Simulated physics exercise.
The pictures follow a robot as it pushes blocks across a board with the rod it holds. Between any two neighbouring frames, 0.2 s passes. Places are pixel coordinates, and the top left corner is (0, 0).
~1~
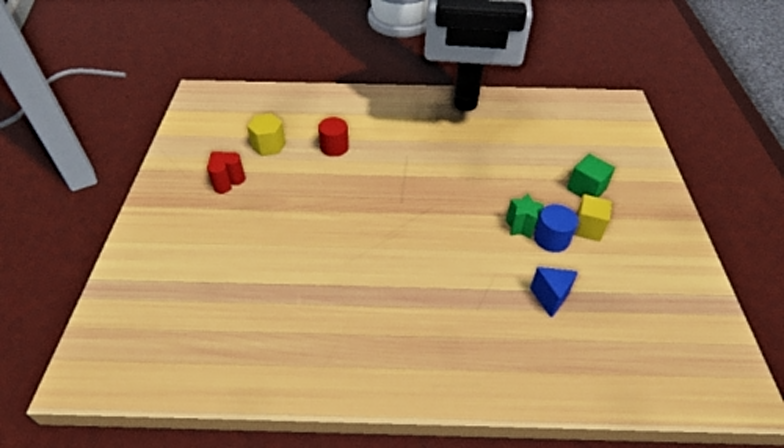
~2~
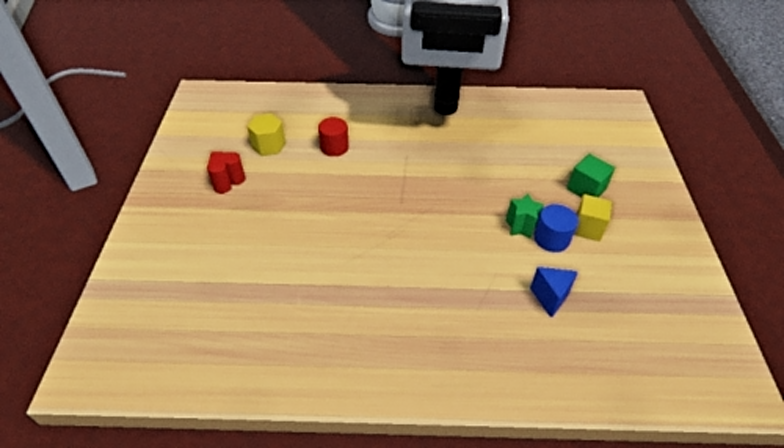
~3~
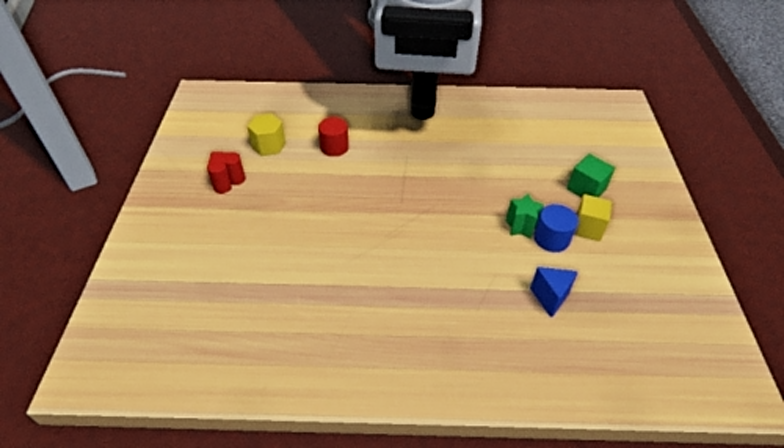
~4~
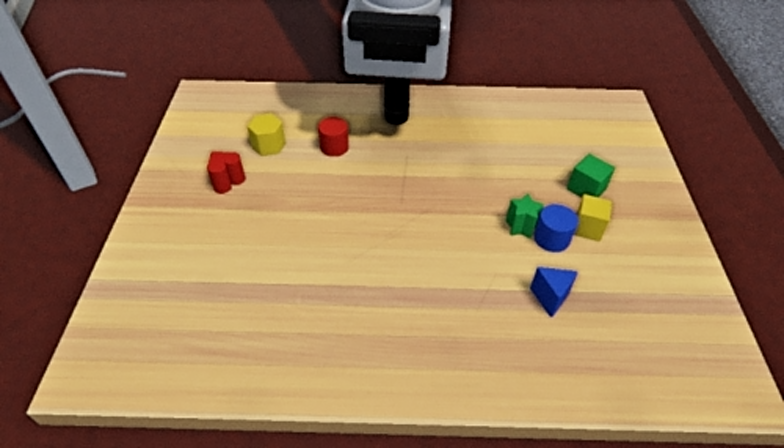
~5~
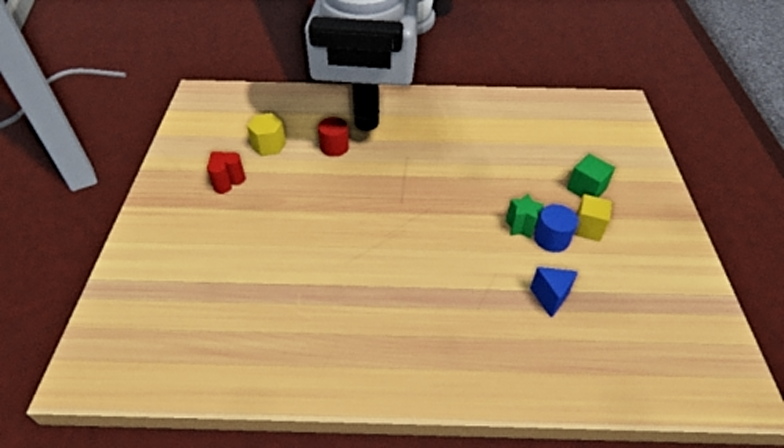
A robot arm's black rod moves left toward the red cylinder while the blocks stay still.
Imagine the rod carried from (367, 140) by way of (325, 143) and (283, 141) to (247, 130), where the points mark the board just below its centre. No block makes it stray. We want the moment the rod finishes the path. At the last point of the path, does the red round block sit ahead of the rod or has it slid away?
Prediction: Slipped aside.
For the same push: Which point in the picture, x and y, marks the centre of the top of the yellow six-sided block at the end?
Its top middle: (226, 124).
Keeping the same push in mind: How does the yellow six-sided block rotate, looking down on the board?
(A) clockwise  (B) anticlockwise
B: Anticlockwise.
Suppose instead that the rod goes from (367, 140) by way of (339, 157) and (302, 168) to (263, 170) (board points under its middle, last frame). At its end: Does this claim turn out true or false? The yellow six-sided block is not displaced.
The claim does not hold.
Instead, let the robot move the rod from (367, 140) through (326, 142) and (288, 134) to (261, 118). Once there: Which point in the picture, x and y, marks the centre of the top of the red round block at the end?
Located at (287, 134).
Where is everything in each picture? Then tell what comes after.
Rod's lower end (465, 105); red heart block (221, 159); yellow six-sided block (264, 123); red round block (333, 125), in the first frame.
Rod (446, 109); blocks still, in the second frame.
Rod (423, 113); blocks still, in the third frame.
Rod (396, 118); blocks still, in the fourth frame.
Rod (367, 124); red heart block (221, 159); yellow six-sided block (264, 123); red round block (333, 125), in the fifth frame.
The first path, step by step. One third of the way, rod (322, 127); red round block (298, 132).
Two thirds of the way, rod (280, 124); yellow six-sided block (251, 124), turned 20° clockwise; red round block (279, 138).
At the end, rod (243, 114); red heart block still; yellow six-sided block (226, 124), turned 20° anticlockwise; red round block (279, 138).
